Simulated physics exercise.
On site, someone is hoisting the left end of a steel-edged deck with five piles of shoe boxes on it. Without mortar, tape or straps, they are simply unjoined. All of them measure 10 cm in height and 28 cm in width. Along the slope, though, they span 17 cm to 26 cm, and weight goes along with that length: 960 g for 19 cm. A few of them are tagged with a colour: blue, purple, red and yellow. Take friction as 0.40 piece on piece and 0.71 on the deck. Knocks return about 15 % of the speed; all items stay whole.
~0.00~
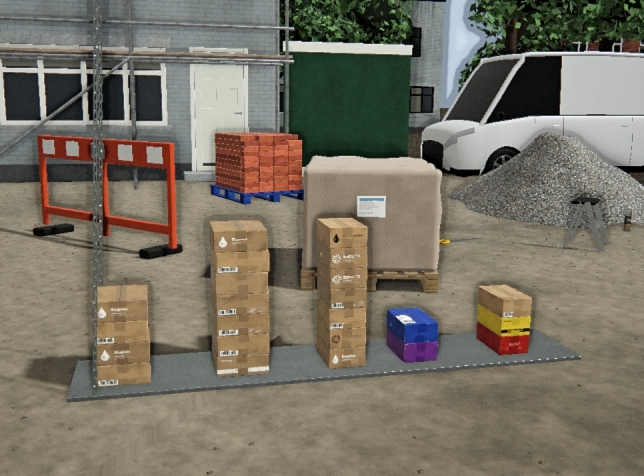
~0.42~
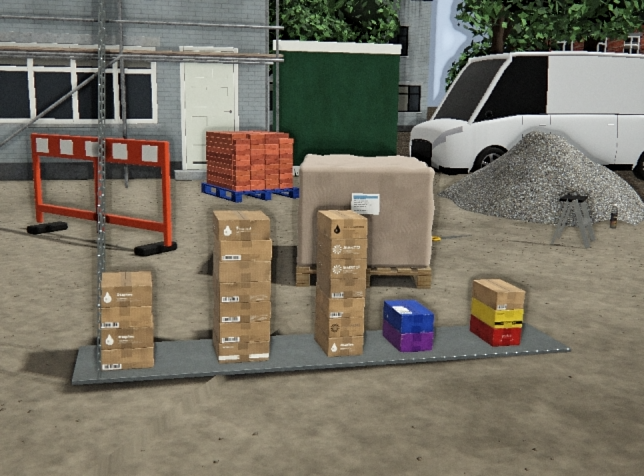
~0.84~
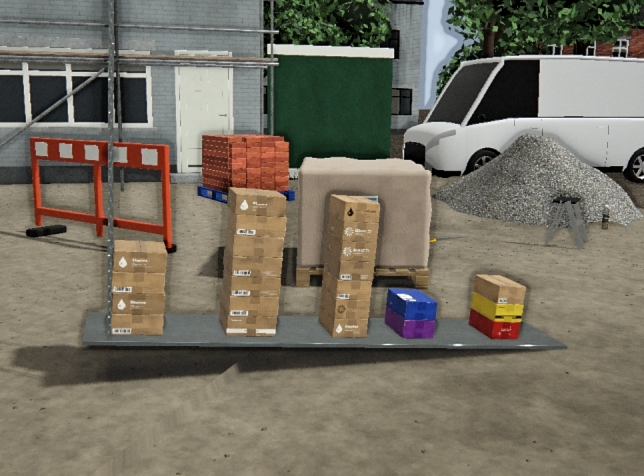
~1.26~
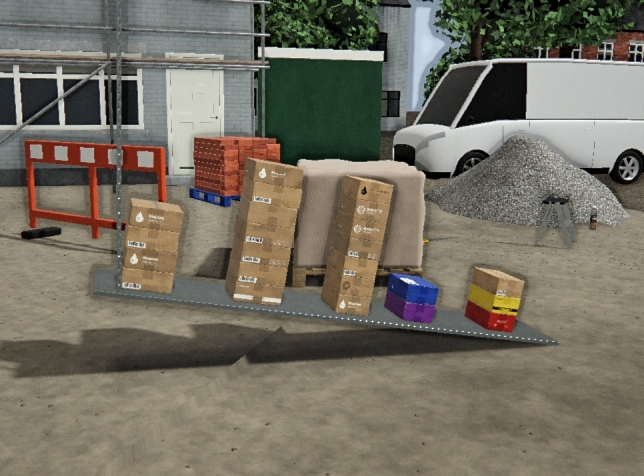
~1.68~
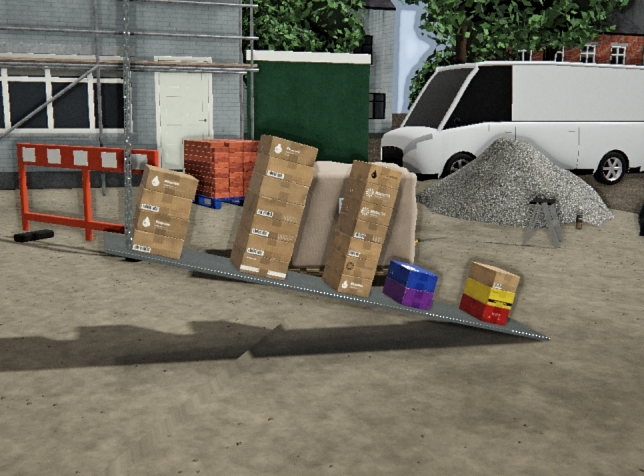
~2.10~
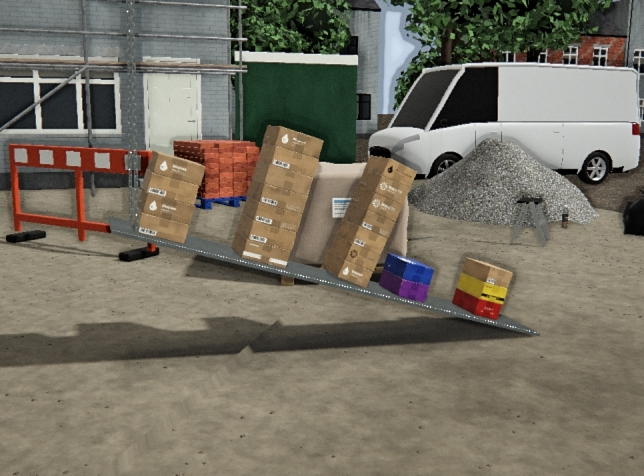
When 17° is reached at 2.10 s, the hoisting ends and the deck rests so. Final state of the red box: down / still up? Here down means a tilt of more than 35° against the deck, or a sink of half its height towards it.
Still up.
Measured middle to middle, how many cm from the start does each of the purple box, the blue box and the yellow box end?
Purple 25, blue 30, yellow 45.
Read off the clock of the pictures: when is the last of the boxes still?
It all settles by about 3.5 s.
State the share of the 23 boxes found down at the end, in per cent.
Around 45 per cent, I'd say.
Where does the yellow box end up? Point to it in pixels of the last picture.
It comes to rest around (528, 310) in the last view.
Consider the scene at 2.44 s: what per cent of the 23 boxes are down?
30 %.
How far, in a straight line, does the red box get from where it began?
It ends some 12 cm from where it began.
After 2.44 s, slope 17°; 7 of the 23 boxes down; red box unmoved.
After 2.88 s, slope 17°; 9 of the 23 boxes down; red box shifted 34 mm; blue box leaning 44°, 34 mm lower.
At rest (3.9 s), slope 17°; 10 of the 23 boxes down; red box shifted 7 cm; yellow box on its side; blue box on its side. As the last picture would show them, middles, red box near (485, 306), yellow box near (528, 310).
